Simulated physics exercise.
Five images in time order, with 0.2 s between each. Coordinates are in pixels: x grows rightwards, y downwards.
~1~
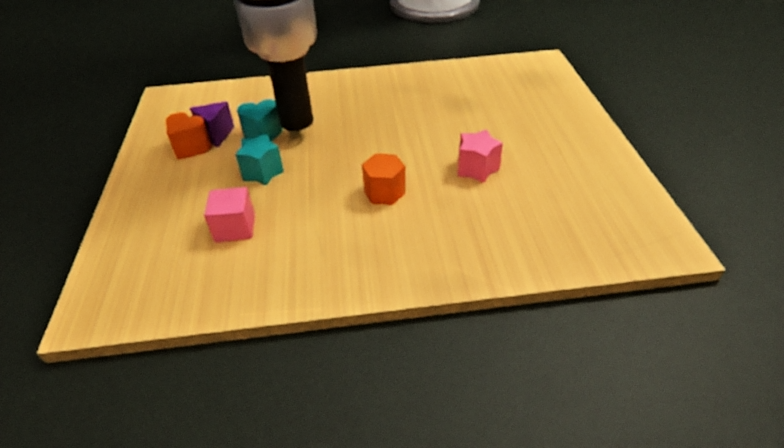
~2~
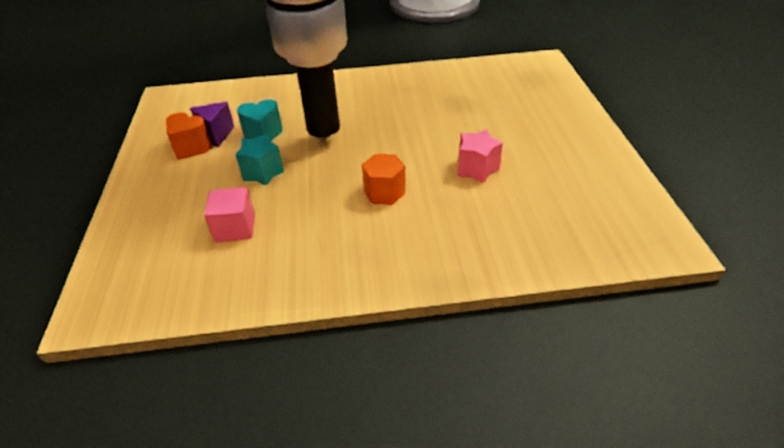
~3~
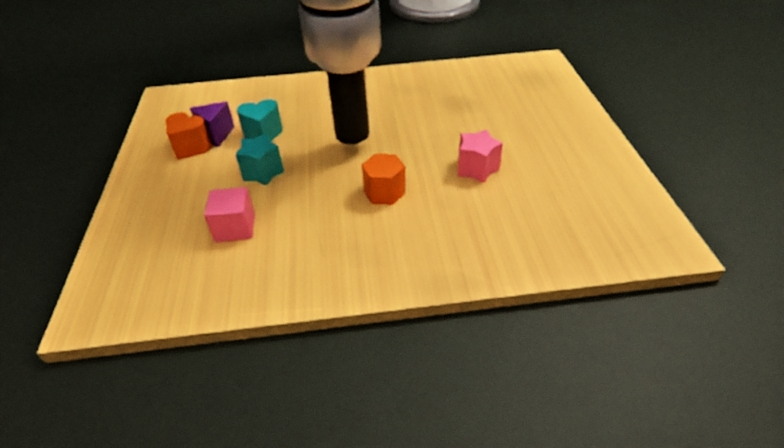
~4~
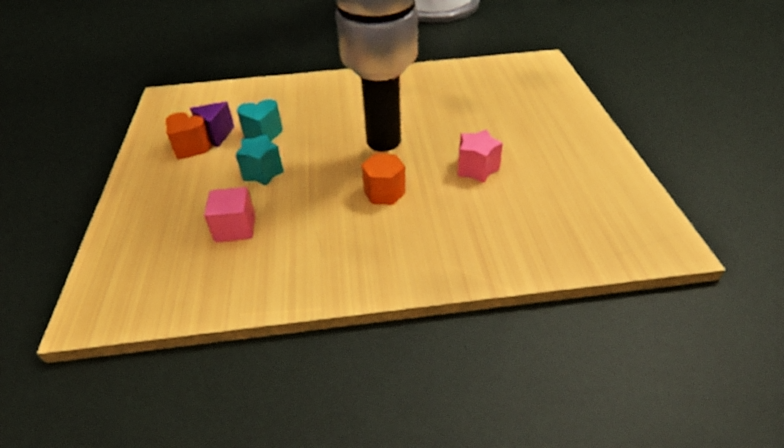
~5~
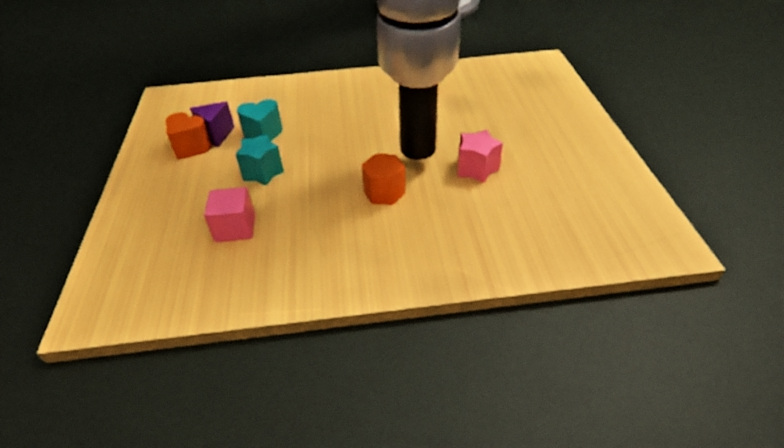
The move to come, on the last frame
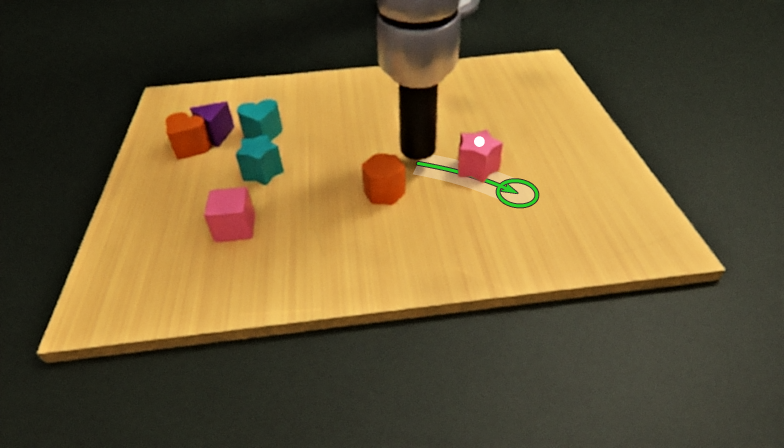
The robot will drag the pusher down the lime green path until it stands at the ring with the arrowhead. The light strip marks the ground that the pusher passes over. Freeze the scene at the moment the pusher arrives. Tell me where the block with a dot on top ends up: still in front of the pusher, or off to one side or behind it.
I predict the pusher has moved past it.
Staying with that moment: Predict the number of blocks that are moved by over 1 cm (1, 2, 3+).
Most likely one.
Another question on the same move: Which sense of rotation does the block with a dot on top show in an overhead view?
It ends up turned anticlockwise.
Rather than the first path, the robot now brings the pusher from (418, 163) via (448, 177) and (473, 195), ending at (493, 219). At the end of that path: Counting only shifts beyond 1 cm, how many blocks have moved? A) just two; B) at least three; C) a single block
(C)
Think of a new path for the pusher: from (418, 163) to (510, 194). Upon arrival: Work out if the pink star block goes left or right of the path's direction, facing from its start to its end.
It moves left.
The line goes from (418, 163) over (451, 170) and (484, 180) to (517, 193); the dot is on the pink star block.
The first path, step by step. One third of the way, pusher (454, 156); pink star block (490, 142).
Two thirds of the way, pusher (487, 166); pink star block (521, 145), turned 25° anticlockwise.
At the end, pusher (520, 178); orange six-sided block unmoved; pink star block (537, 146), turned 65° anticlockwise.
